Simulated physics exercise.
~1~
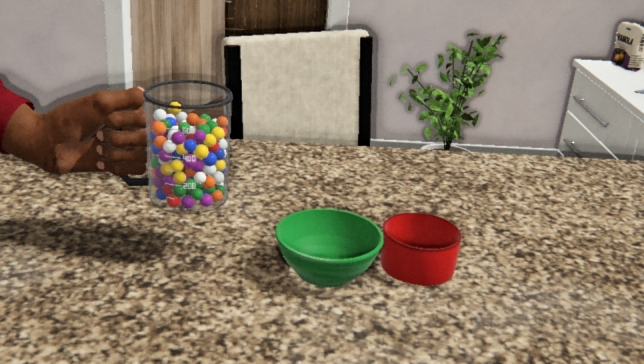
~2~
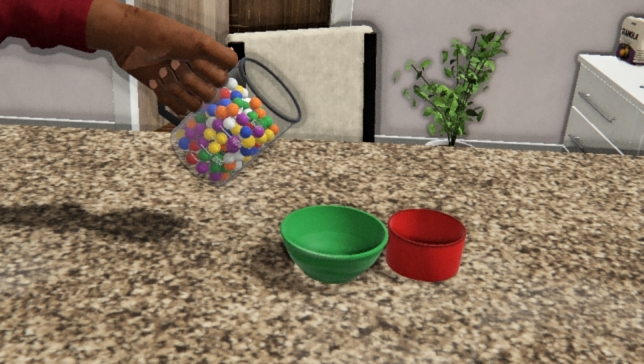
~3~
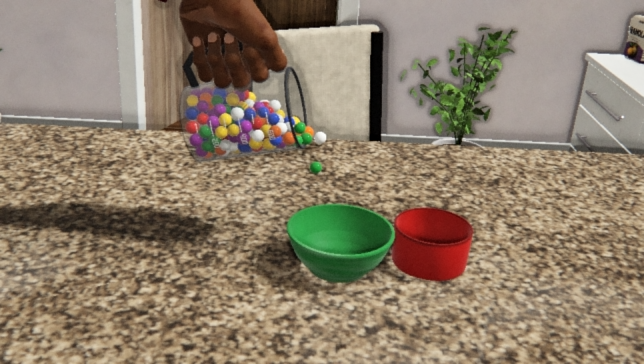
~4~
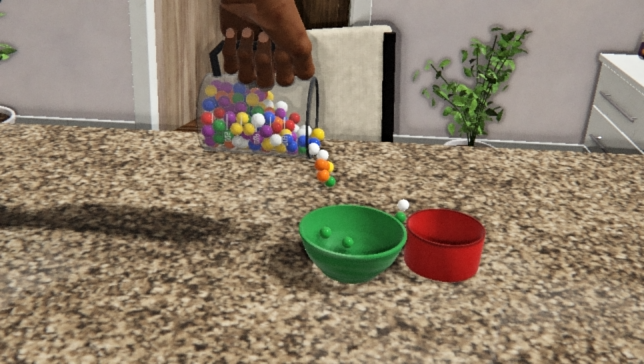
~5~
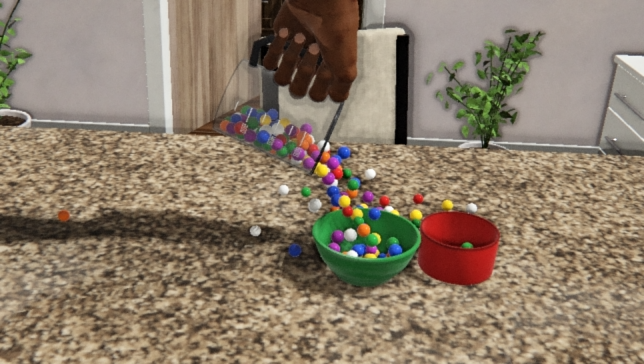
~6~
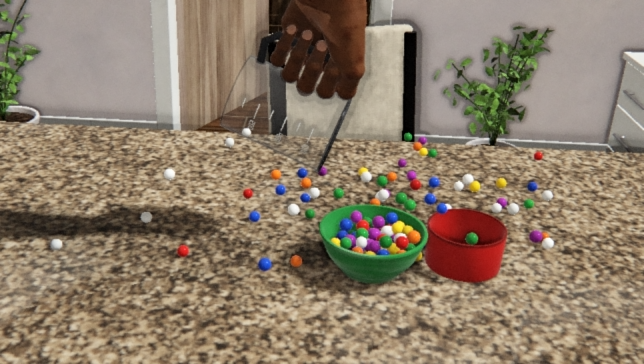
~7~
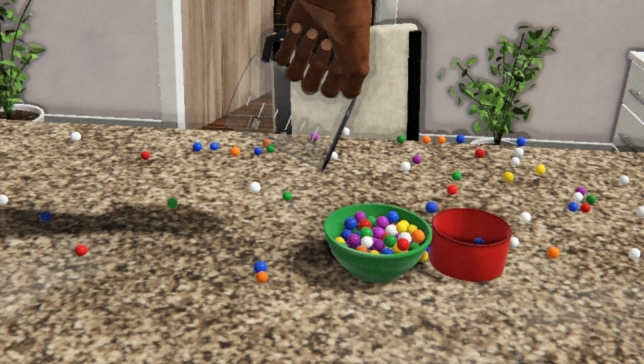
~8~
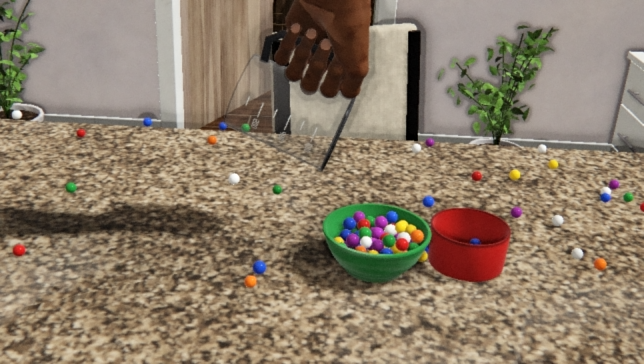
A hand lifted a clear jug of colorful marbles, moved it right and tipped it over a green bowl, spilling them out until it was empty. The bowl ended up heaped, while many others bounced and scattered across the speckled counter around the nearly empty red dish.
